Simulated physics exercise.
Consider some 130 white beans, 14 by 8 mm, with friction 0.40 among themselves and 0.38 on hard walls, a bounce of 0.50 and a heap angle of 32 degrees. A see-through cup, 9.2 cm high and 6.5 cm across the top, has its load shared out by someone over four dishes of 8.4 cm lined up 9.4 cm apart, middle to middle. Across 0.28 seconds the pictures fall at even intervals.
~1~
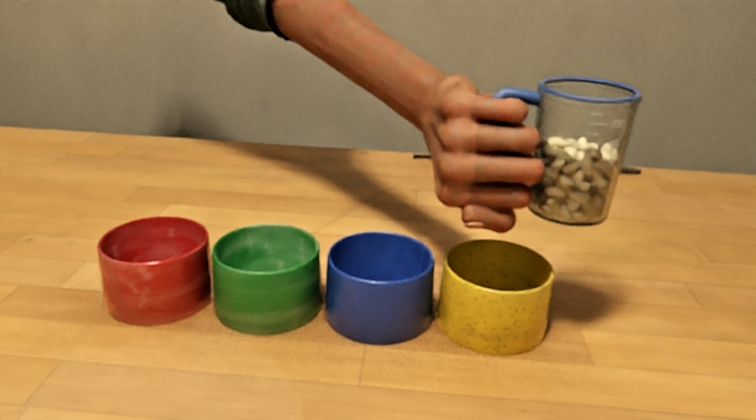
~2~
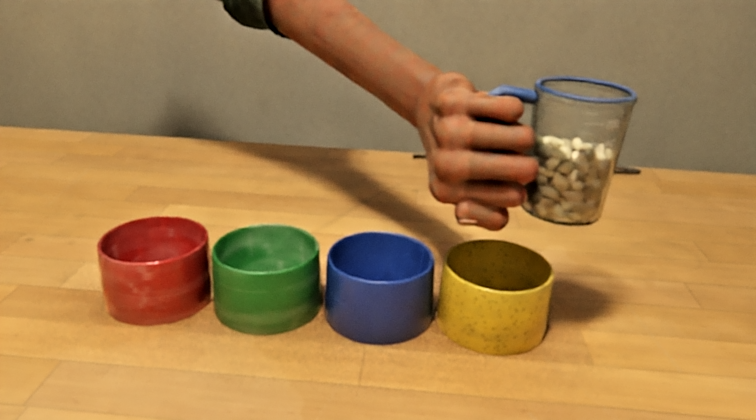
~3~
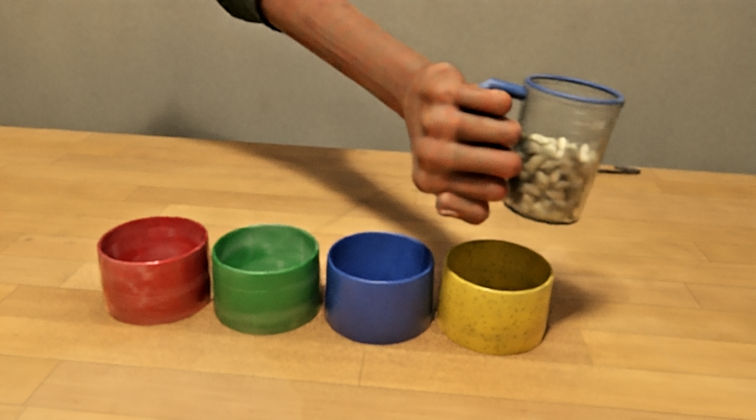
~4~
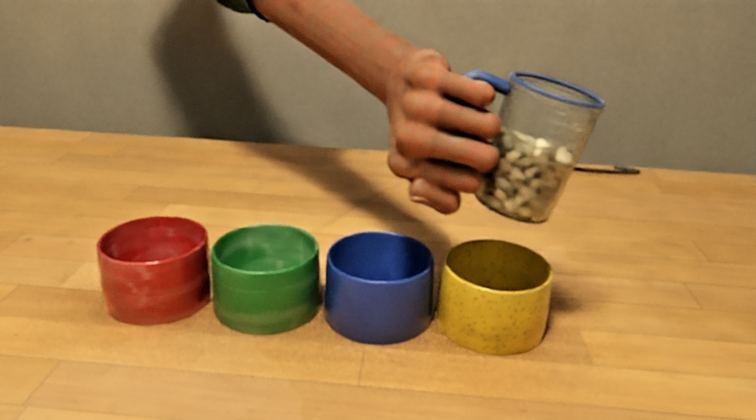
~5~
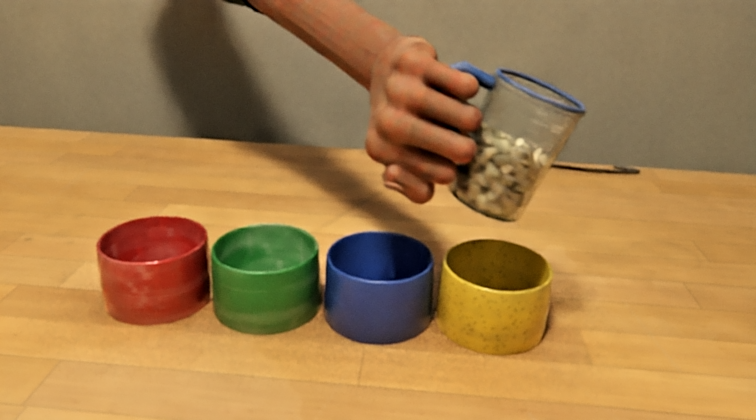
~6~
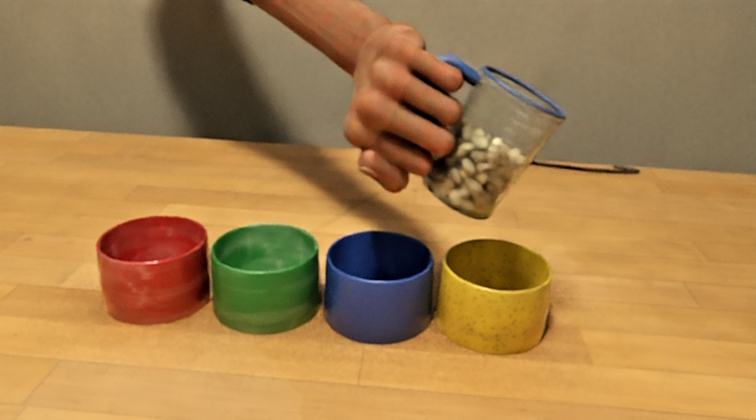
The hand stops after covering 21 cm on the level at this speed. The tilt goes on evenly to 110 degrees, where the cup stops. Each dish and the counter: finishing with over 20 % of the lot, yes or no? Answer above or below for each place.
Red: Below, blue: Above, green: Below, yellow: Below, counter: Below.
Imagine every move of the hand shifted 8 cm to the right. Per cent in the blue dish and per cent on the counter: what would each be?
Shares - blue 0 / counter 0.
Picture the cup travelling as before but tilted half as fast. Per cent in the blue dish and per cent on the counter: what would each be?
Blue 100; counter 0.
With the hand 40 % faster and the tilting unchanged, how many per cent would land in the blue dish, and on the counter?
Blue: 100; counter: 0.
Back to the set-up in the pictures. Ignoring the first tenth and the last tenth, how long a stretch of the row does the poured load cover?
It covers some 5 centimetres of the row.
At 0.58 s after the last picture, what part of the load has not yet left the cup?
Reading: Approx. 100 %.
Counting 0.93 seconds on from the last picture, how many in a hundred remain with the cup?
Some 65 per cent of the load.
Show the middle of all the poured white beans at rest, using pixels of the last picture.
Somewhere around (381, 291) in the final frame.
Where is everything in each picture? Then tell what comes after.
The first picture shows cup at (577, 152), tilt 0 degrees, lip at (636, 92), moved 0.0 cm; middle of the pieces at (572, 174); yellow dish at (498, 265); blue dish at (381, 256); green dish at (266, 247); red dish at (154, 239).
The second picture shows cup at (572, 151), tilt 1 degrees, lip at (632, 93), moved 0.4 cm; middle of the pieces at (567, 174).
The third picture shows cup at (556, 150), tilt 6 degrees, lip at (620, 96), moved 1.5 cm; middle of the pieces at (549, 173).
The fourth picture shows cup at (534, 149), tilt 12 degrees, lip at (601, 102), moved 3.1 cm; middle of the pieces at (524, 170).
The fifth picture shows cup at (511, 147), tilt 19 degrees, lip at (582, 107), moved 4.7 cm; middle of the pieces at (500, 168).
The sixth picture shows cup at (489, 146), tilt 25 degrees, lip at (562, 113), moved 6.3 cm; middle of the pieces at (476, 165); yellow dish at (497, 264); blue dish at (380, 255); green dish at (265, 247); red dish at (153, 238).
Then, 0.35 s after the last picture, tilt 67 degrees; cup holds 100 %.
Then, 0.58 s after the last picture, tilt 94 degrees; cup holds 100 %.
Then, 0.93 s after the last picture, tilt 110 degrees; cup holds 65 %, blue 30 %.
In the end, red 0 %, blue 100 %, green 0 %, yellow 0 %, counter 0 %.
